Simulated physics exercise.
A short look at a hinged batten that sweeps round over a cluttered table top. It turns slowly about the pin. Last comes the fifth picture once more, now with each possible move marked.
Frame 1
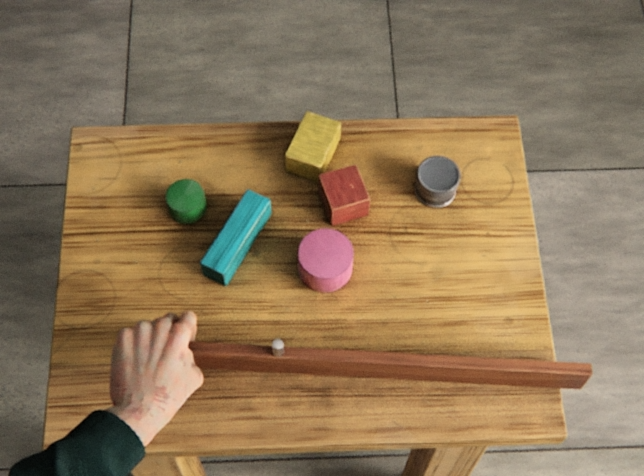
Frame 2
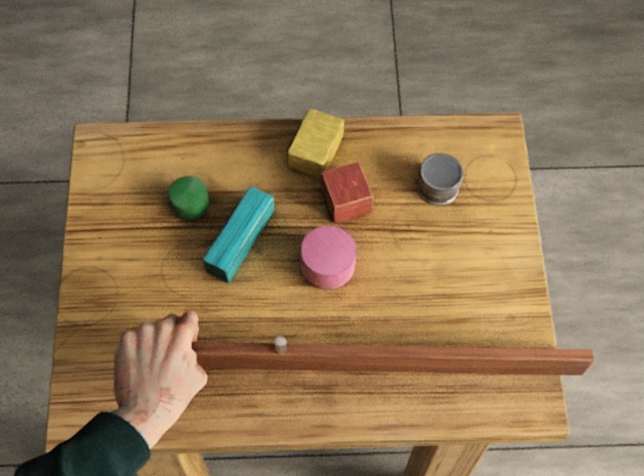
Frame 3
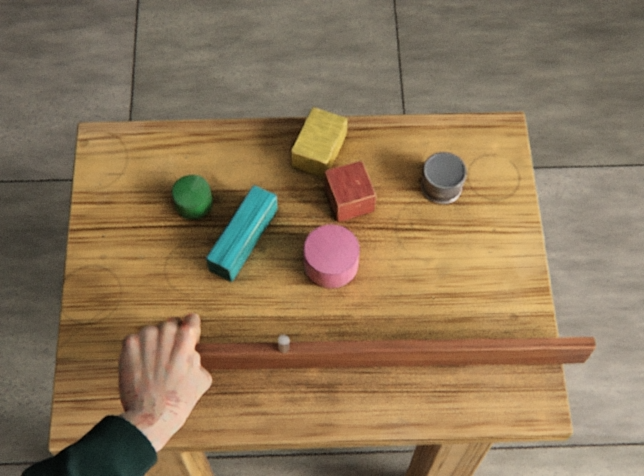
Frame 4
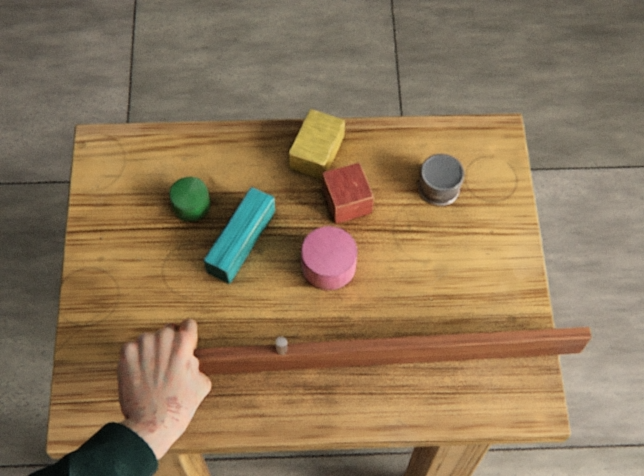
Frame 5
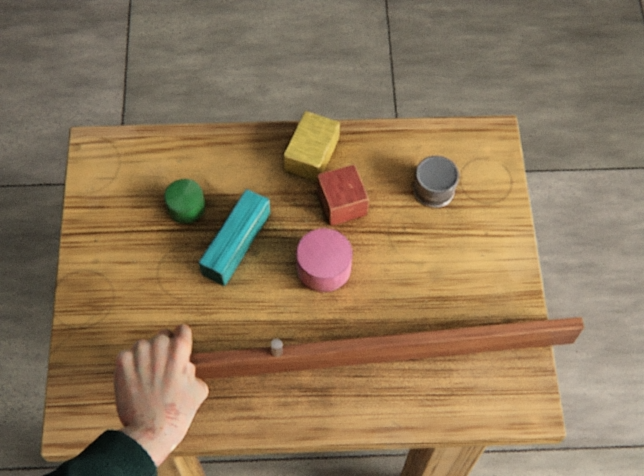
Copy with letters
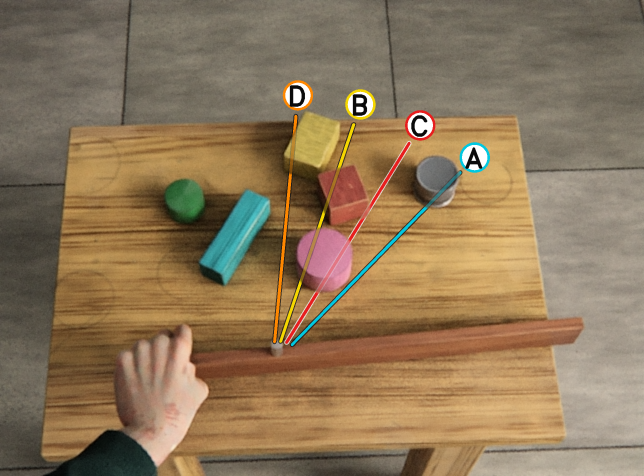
A long reddish-brown batten turns slowly about its pin, its right end swinging upward.
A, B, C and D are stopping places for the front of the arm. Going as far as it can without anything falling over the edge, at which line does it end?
The farthest safe stop is B.
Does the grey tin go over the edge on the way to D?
By then, yes.
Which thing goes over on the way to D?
The grey tin goes over.
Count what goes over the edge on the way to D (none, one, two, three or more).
In all, one.
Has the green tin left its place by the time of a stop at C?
By then, no.
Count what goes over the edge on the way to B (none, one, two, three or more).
The count is none.
On the marked copy, A at (380, 255); B at (319, 227); C at (351, 237); D at (286, 222).
Taking B. A third of the way, arm (413, 277); yellow block (312, 147); grey tin (436, 182).
Two thirds of the way, arm (366, 233); grey tin (399, 155); pink tin (316, 255).
When it is over, arm (323, 214); grey tin (331, 119); yellow block (291, 134); nothing has fallen.
As for the rest, A is safe but short; C is safe but short; D drops the grey tin.
